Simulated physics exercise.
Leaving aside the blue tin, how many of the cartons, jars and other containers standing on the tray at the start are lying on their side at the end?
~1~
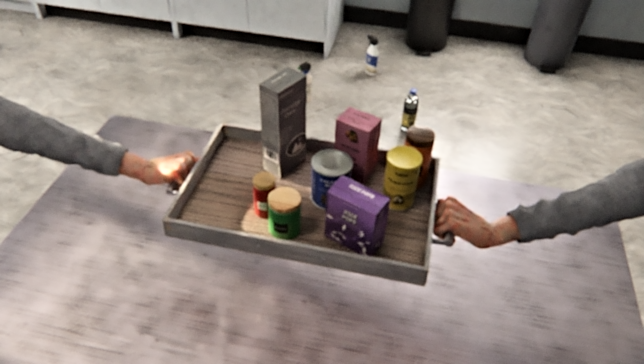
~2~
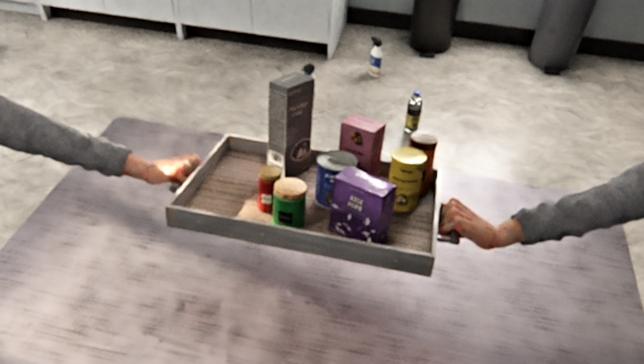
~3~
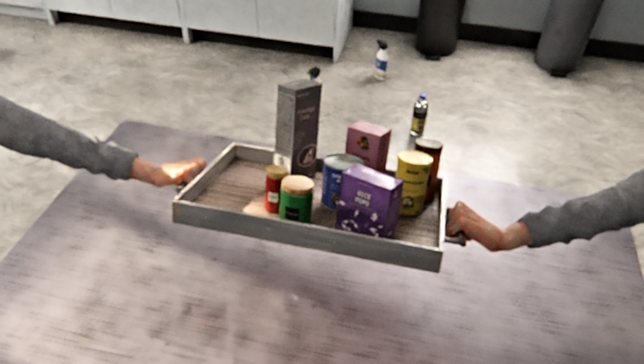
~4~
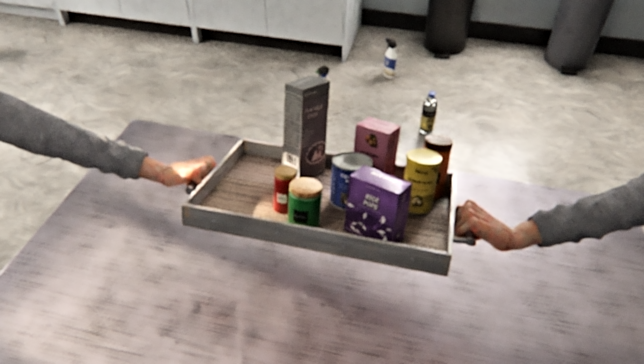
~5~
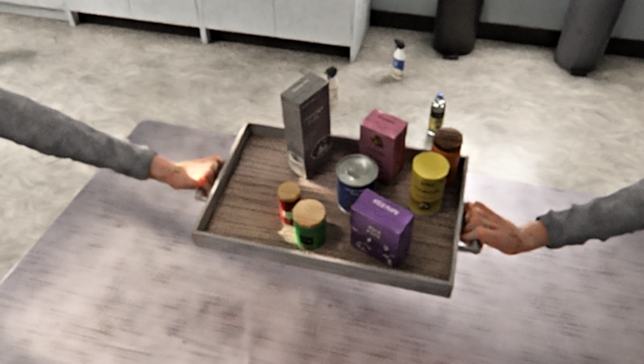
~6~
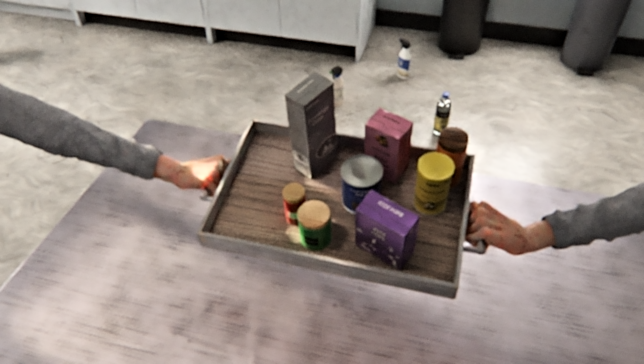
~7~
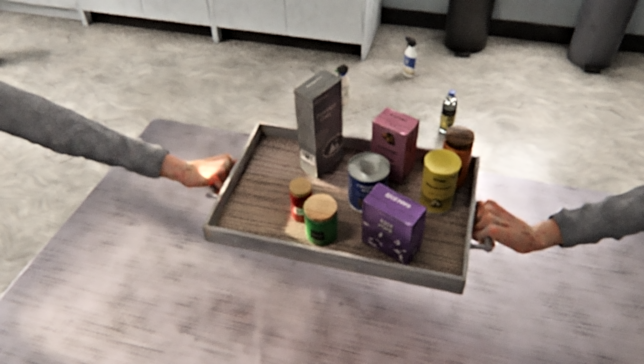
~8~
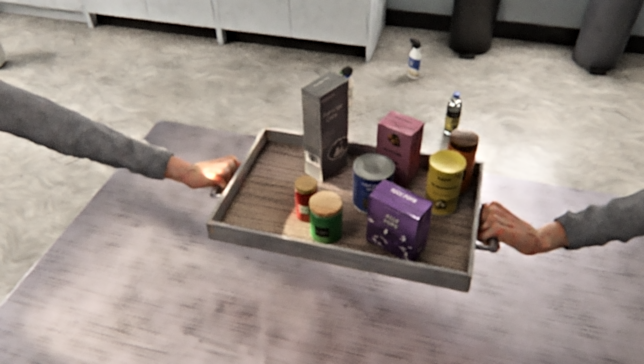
None of them are lying down. The cartons, the jars, the red shaker, the purple packet and the yellow tin all still stand upright.
At first, two hands hold a wooden tray roughly level above a pale rug, with a tall grey carton, a pink carton, a purple packet and several tins and jars standing on it. The hands tip the tray so its far edge drops and its near edge rises, and everything leans with it. They then swing it the other way, lowering the near edge and showing more of the tray floor. Finally the hands bring it back to level while the view drifts slightly left. Everything on the tray is still upright, close to where it began.
